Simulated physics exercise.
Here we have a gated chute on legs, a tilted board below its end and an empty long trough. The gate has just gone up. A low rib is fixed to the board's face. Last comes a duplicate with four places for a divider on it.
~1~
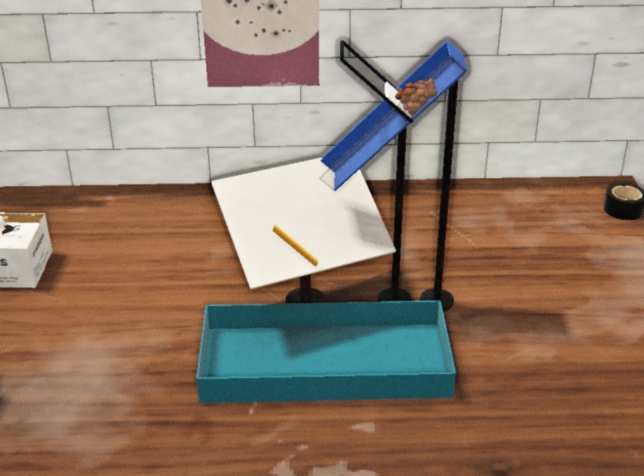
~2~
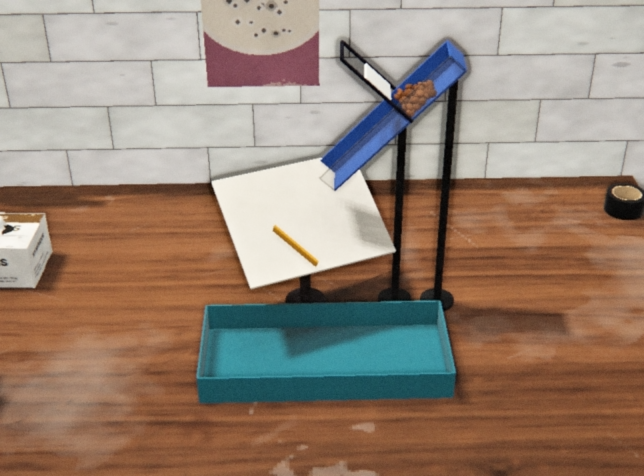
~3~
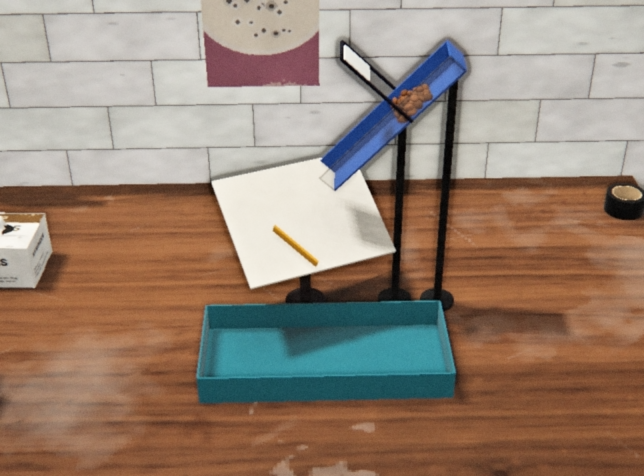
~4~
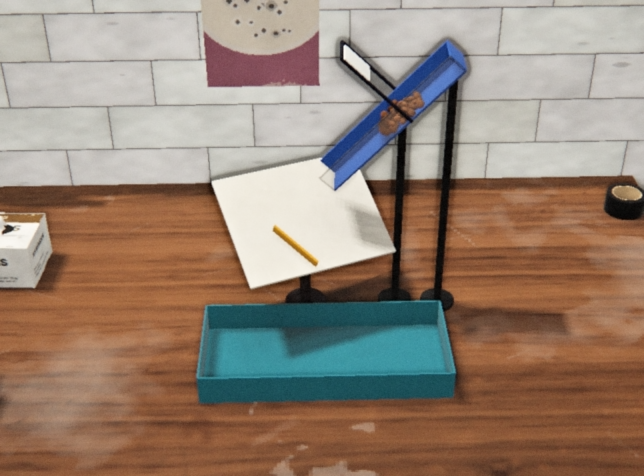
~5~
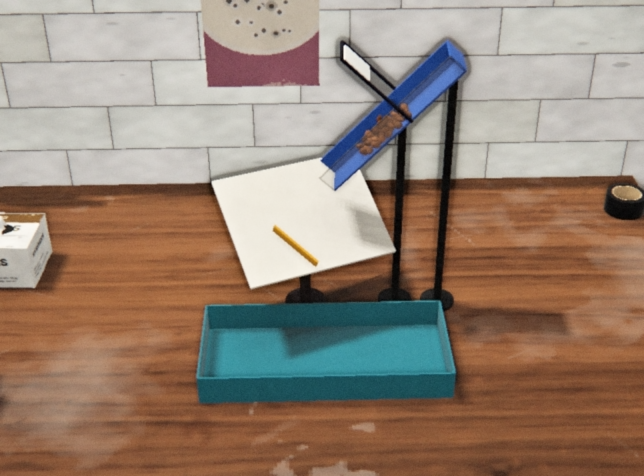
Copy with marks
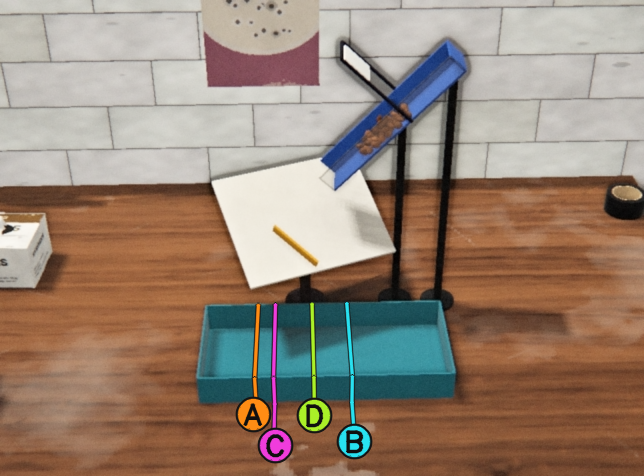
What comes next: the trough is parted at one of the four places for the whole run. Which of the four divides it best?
The answer is line B.
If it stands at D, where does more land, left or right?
Right.
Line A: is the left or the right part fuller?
More lands on the right.
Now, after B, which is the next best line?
D.
On the marked copy, line A crosses the front rim at (254, 377); line B crosses the front rim at (352, 375); line C crosses the front rim at (273, 377); line D crosses the front rim at (313, 376).
If A is chosen, of what is caught, a small share on the left of the divider, all but a few on the right.
If B is chosen, of what is caught, close to two thirds on the left of the divider, close to a third on the right.
If C is chosen, of what is caught, a small share on the left of the divider, the bulk on the right.
If D is chosen, of what is caught, close to a quarter on the left of the divider, the bulk on the right.
